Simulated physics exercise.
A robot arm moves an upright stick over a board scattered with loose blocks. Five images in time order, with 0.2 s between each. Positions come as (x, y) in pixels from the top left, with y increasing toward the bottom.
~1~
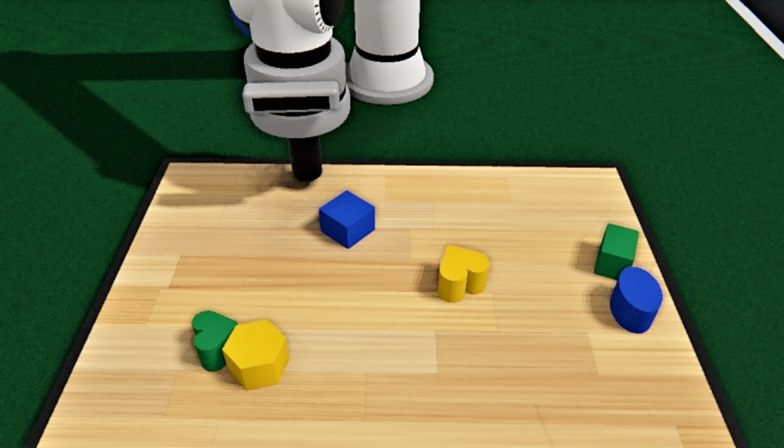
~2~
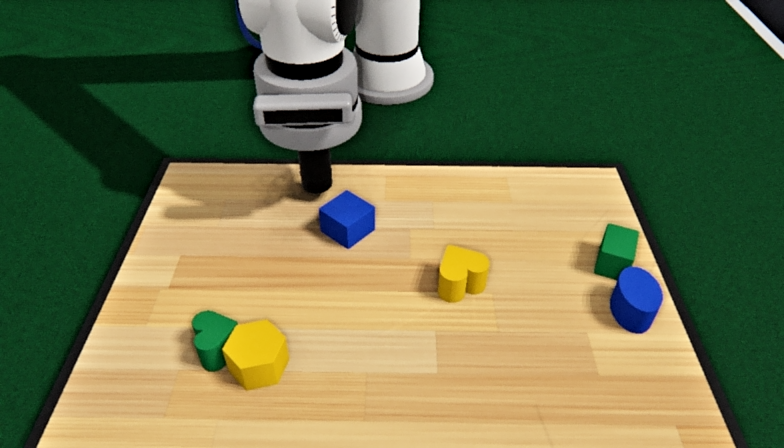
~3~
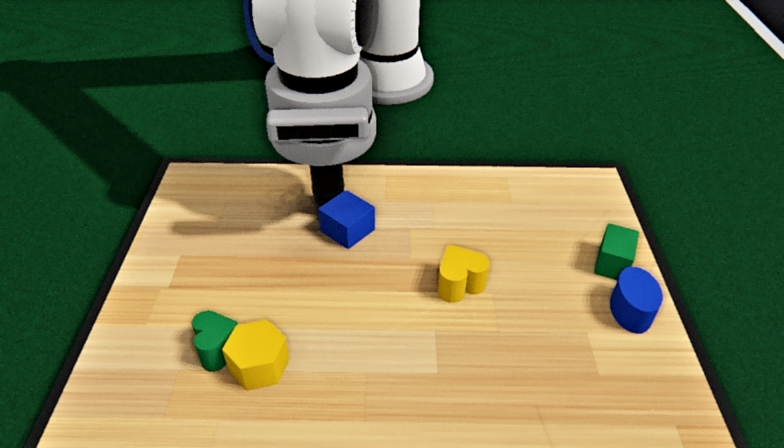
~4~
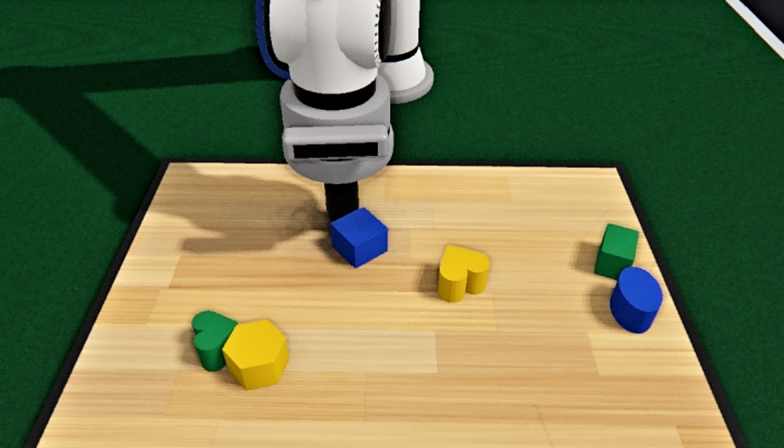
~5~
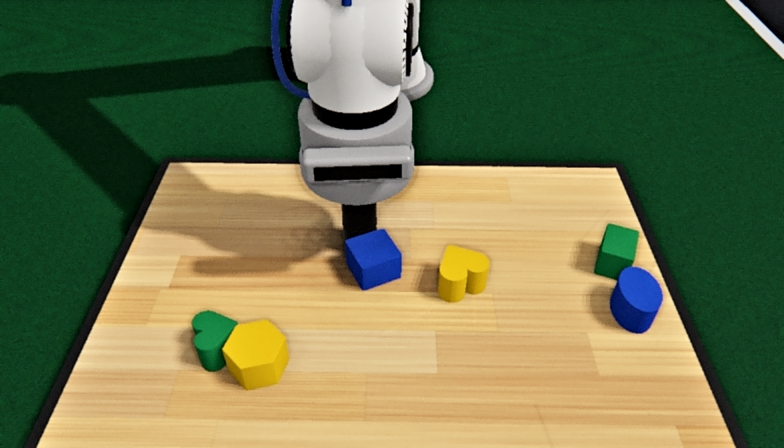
To begin with, a robot arm holds an upright black stick near the top edge of a wooden board scattered with blue, yellow and green blocks. The arm moves the stick down and slightly right to the blue cube, then pushes the cube down and right, closer to the yellow heart block.
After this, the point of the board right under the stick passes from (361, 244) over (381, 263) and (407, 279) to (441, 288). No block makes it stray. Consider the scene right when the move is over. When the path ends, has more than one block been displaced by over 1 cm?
The answer is yes.
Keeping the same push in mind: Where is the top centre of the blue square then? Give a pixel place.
Put as a pixel place, it's (400, 287).
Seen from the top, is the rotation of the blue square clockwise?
Yes, it checks out.
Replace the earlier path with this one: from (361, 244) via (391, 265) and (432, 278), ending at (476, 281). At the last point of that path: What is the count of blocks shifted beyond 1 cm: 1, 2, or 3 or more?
Two blocks move.
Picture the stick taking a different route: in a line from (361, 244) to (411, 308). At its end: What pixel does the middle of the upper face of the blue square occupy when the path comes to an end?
Around pixel (411, 321).
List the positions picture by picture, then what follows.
In the first picture, lower end of the stick at (308, 173), tops of blocks, blue square at (347, 207), yellow heart block at (462, 262).
In the second picture, stick at (317, 185), blocks as before.
In the third picture, stick at (329, 199), blocks as before.
In the fourth picture, stick at (343, 215), blue square at (359, 225).
In the fifth picture, stick at (360, 234), blue square at (373, 247), yellow heart block at (462, 262).
On the path given first. One third of the way, stick at (382, 253); blue square at (388, 269), turned 20° clockwise.
Two thirds of the way, stick at (409, 269); blue square at (400, 287), turned 50° clockwise.
At the end, stick at (442, 277); blue square at (400, 287), turned 50° clockwise; yellow heart block at (481, 263), turned 15° anticlockwise.
